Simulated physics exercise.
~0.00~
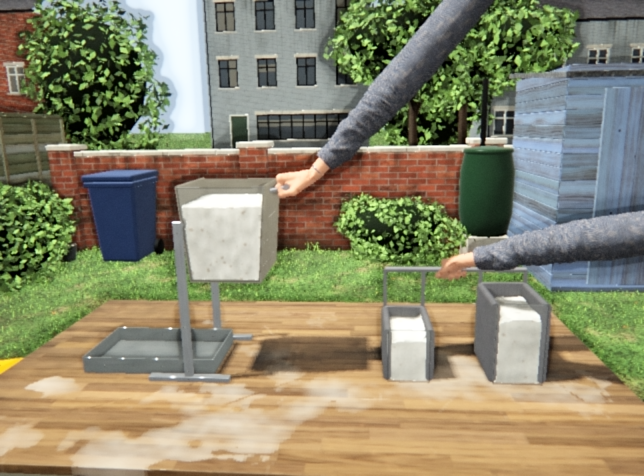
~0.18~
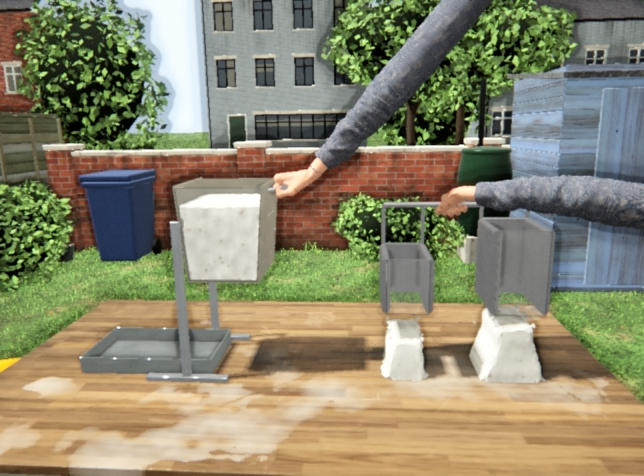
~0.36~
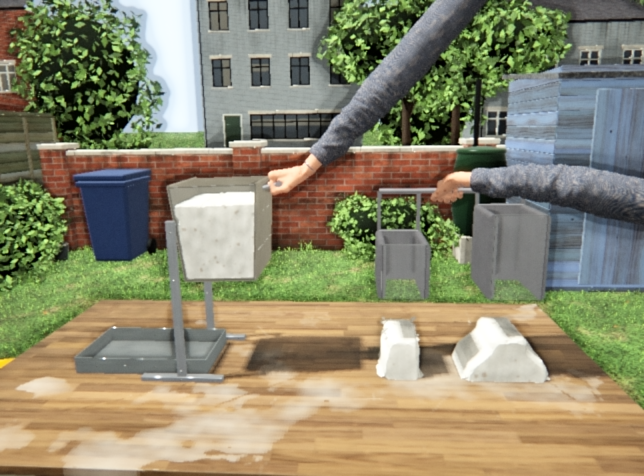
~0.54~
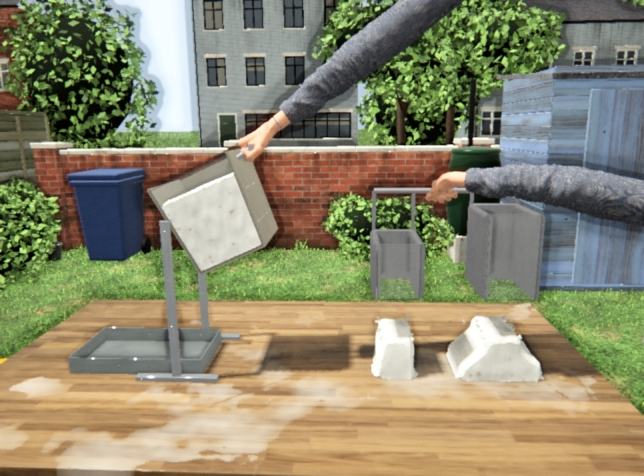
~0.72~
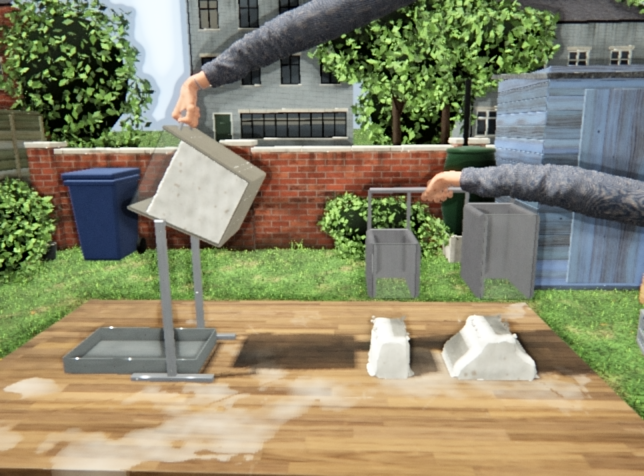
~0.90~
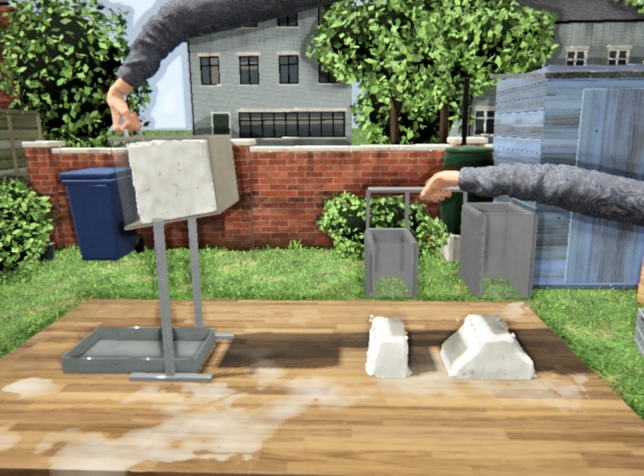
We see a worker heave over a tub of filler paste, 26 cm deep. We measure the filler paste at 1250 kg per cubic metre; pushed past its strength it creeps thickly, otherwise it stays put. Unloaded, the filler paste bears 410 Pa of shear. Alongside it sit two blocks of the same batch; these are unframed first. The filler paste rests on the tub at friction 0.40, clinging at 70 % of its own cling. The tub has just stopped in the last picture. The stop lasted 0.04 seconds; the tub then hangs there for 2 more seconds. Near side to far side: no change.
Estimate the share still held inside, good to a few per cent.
I would say about 37 percent.
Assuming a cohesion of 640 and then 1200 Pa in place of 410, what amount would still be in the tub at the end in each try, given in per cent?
The two runs give near 40 % and near 100 % respectively.
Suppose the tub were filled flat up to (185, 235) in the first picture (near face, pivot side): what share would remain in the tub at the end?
I'd put it close to 60 in a hundred.
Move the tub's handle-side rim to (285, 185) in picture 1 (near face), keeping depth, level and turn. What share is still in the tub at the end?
Then about 30 %.
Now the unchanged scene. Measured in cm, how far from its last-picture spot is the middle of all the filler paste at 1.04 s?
I'd estimate roughly 6 centimetres.
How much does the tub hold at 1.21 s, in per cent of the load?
Around 55 per cent.
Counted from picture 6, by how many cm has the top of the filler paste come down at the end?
13 cm or so.
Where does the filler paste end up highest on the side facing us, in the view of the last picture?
Close to pixel (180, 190).
After 1.04 s, the tub is at 95 degrees and holds 88 %.
After 1.21 s, the tub is at 95 degrees and holds 53 %.
After 1.38 s, the tub is at 95 degrees and holds 39 %.
After 1.55 s, the tub is at 95 degrees and holds 37 %.
After 2.90 s, the tub is at 95 degrees and holds 37 %.
